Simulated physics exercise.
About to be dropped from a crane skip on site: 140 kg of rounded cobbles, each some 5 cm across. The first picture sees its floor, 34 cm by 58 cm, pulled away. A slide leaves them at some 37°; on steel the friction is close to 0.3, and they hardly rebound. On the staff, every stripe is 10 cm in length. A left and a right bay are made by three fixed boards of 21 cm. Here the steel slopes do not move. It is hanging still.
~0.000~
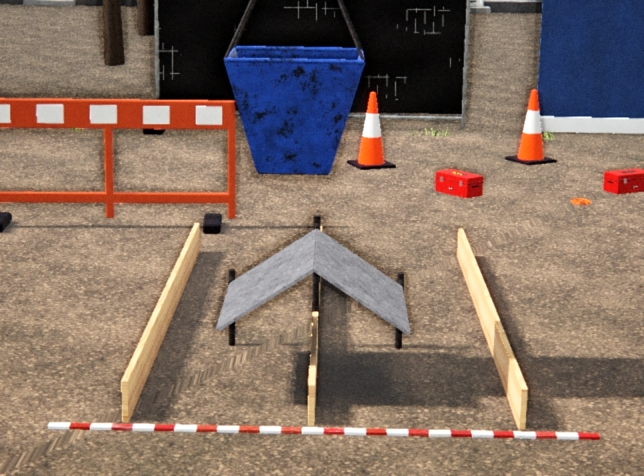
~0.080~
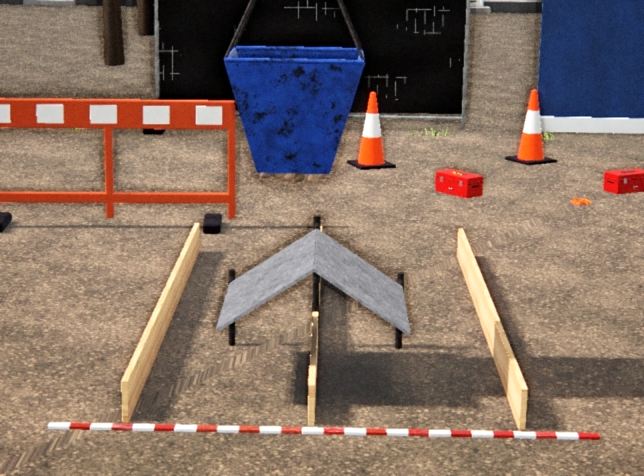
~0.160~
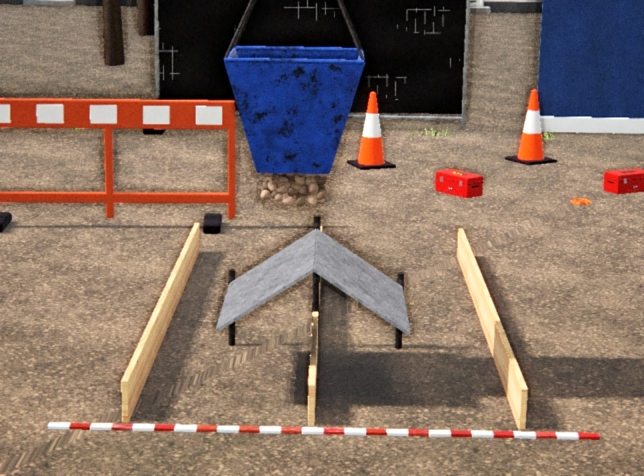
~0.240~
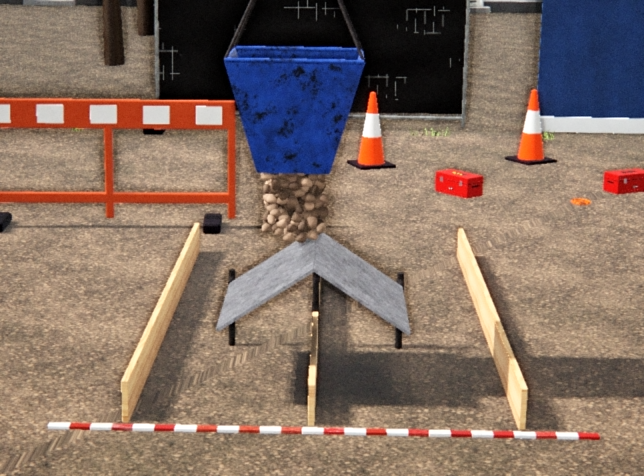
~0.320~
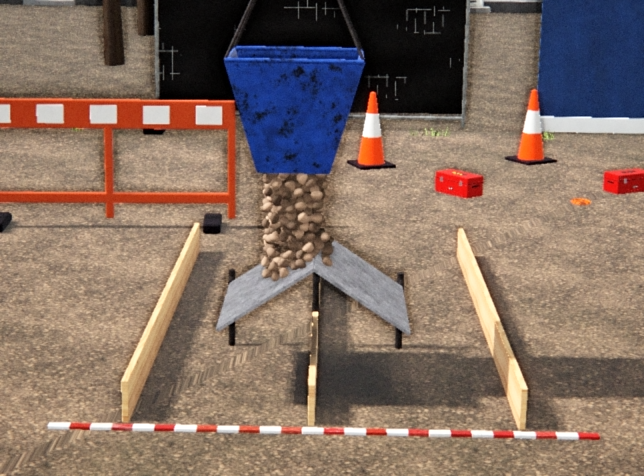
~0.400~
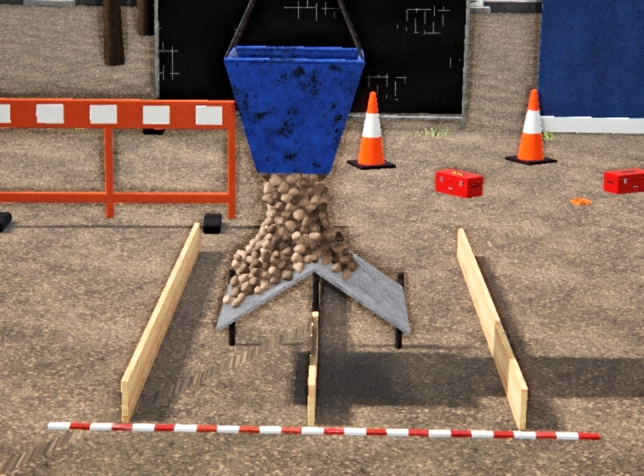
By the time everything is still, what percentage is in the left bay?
About 80 per cent is there.
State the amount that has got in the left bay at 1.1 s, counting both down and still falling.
Something like 80 percent.
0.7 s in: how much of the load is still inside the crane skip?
Held: Near 0 %.
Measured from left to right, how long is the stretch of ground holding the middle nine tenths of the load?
The stretch is roughly 180 cm long.
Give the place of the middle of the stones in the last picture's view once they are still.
I'd say close to pixel (185, 370).
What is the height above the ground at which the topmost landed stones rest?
Max stone height at rest approx 24 cm.
After 0.7 s, 0 % in the crane skip, 38 % on the steel, 54 % falling or lying in the left bay, 8 % falling or lying in the right bay; the stones farthest right are at (452, 348).
After 1.1 s, 0 % in the crane skip, 1 % on the steel, 1 % falling or lying left of the bays, 80 % falling or lying in the left bay, 19 % falling or lying in the right bay; the stones farthest right are at (494, 366).
After 1.7 s, 0 % in the crane skip, 1 % falling or lying left of the bays, 80 % falling or lying in the left bay, 19 % falling or lying in the right bay; the stones farthest right are at (500, 381).
After 2.6 s, 0 % in the crane skip, 1 % falling or lying left of the bays, 80 % falling or lying in the left bay, 19 % falling or lying in the right bay; the stones farthest right are at (500, 383).
After 4.5 s, 0 % in the crane skip, 1 % left of the bays, 80 % in the left bay, 19 % in the right bay; the stones farthest right are at (500, 383).
